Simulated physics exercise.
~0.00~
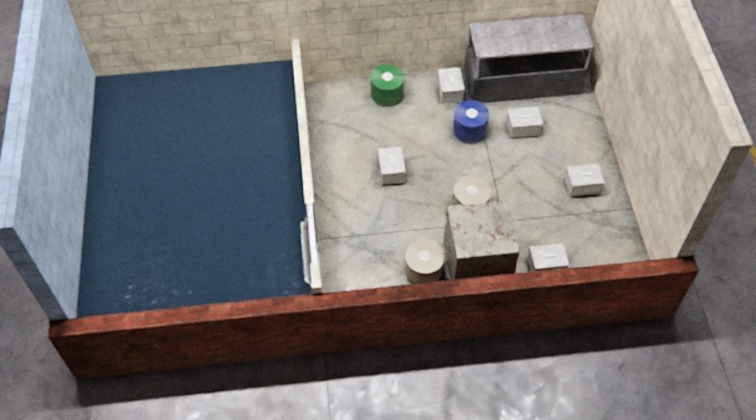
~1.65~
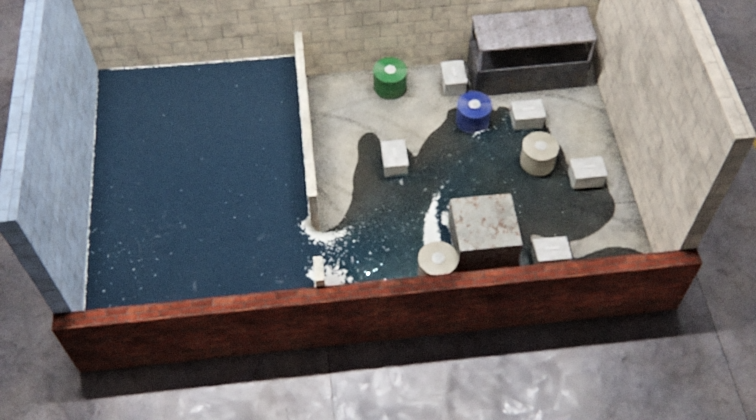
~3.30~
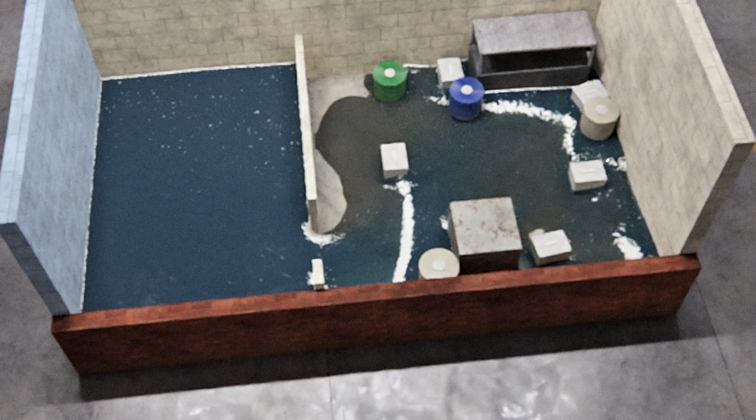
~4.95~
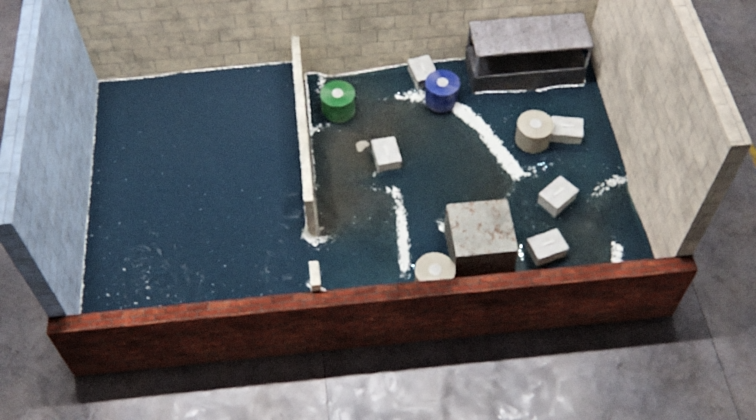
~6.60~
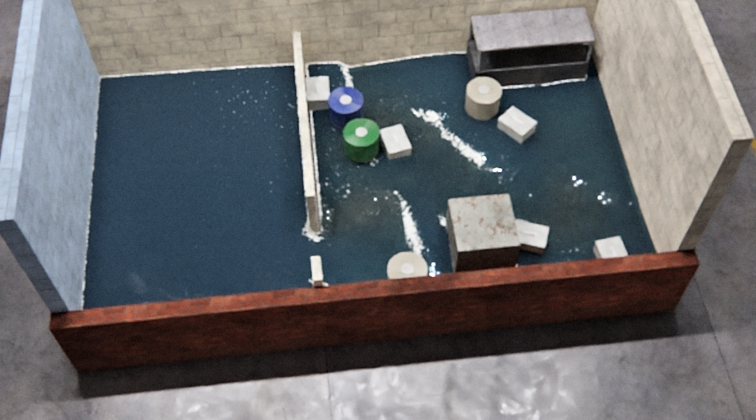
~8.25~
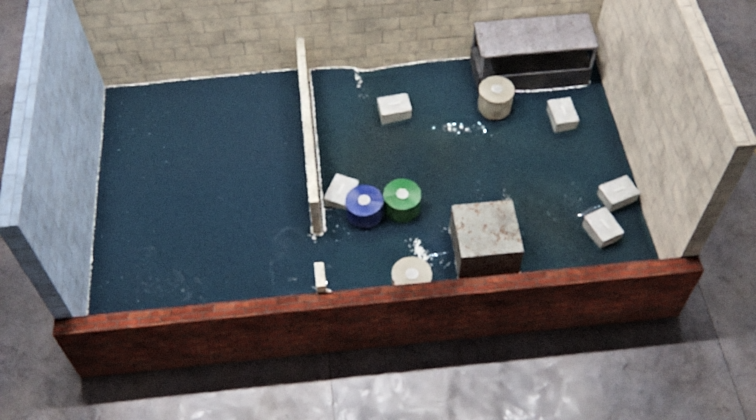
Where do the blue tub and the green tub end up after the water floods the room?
Both are carried well away from their starting places. They end up floating side by side near the partition, closer to the front wall, with the blue tub to the left of the green one.
